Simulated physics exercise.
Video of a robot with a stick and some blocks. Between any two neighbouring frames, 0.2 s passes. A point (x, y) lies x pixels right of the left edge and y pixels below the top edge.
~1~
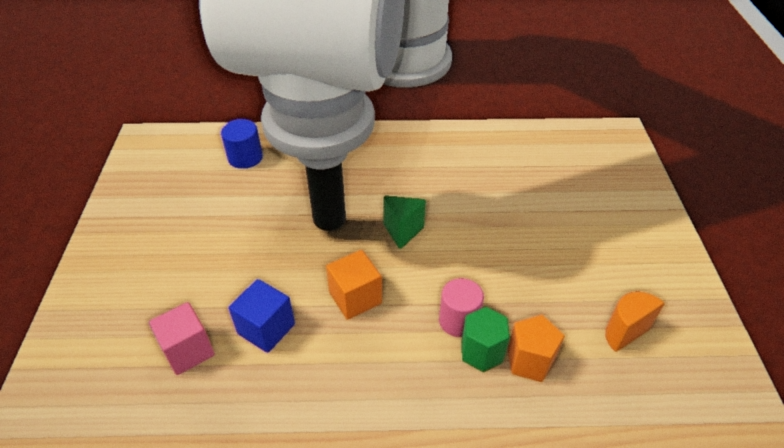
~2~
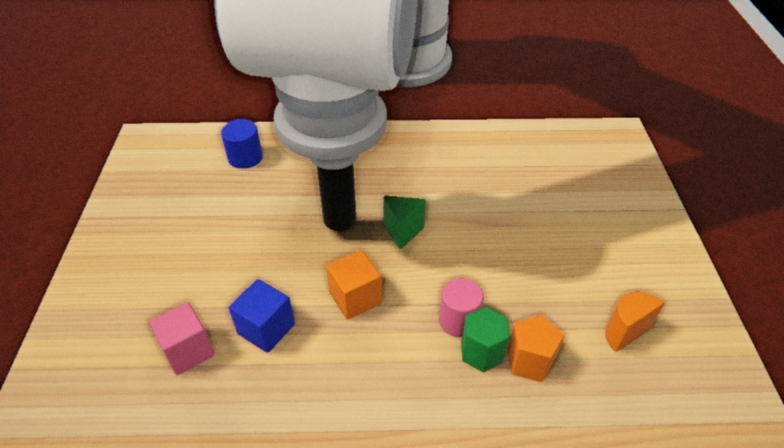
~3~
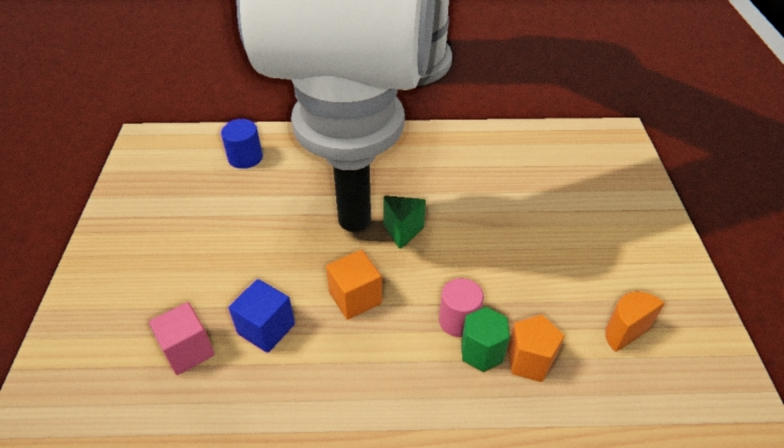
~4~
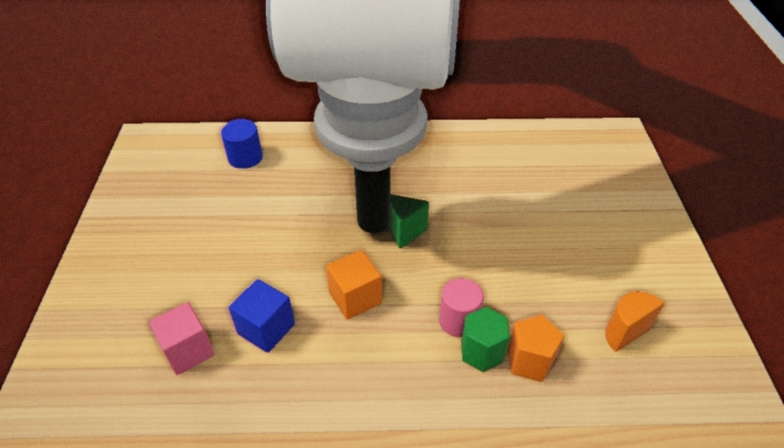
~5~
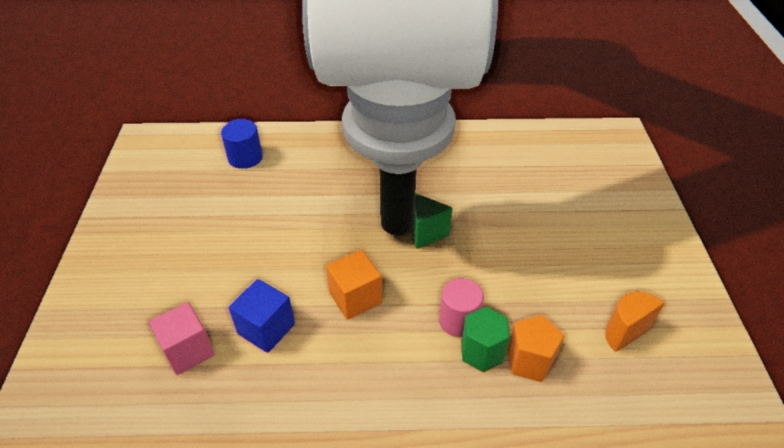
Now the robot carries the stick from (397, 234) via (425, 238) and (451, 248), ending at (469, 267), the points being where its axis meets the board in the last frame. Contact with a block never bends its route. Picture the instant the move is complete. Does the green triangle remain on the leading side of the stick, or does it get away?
The stick no longer has it in front.
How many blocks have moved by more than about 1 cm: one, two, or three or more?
Moved: 1.
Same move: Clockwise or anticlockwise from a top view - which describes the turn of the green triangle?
My prediction: CCW.
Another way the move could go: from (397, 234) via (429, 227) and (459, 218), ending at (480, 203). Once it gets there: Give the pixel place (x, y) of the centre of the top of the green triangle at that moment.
I expect it at (491, 204).
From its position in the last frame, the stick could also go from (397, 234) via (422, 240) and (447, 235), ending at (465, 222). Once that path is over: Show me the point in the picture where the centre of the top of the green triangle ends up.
It is going to be at (496, 206).
What follows on the original path. Halfway along, stick (441, 233); green triangle (474, 213).
At the end, stick (470, 258); green triangle (491, 218), turned 25° anticlockwise; pink disc still.
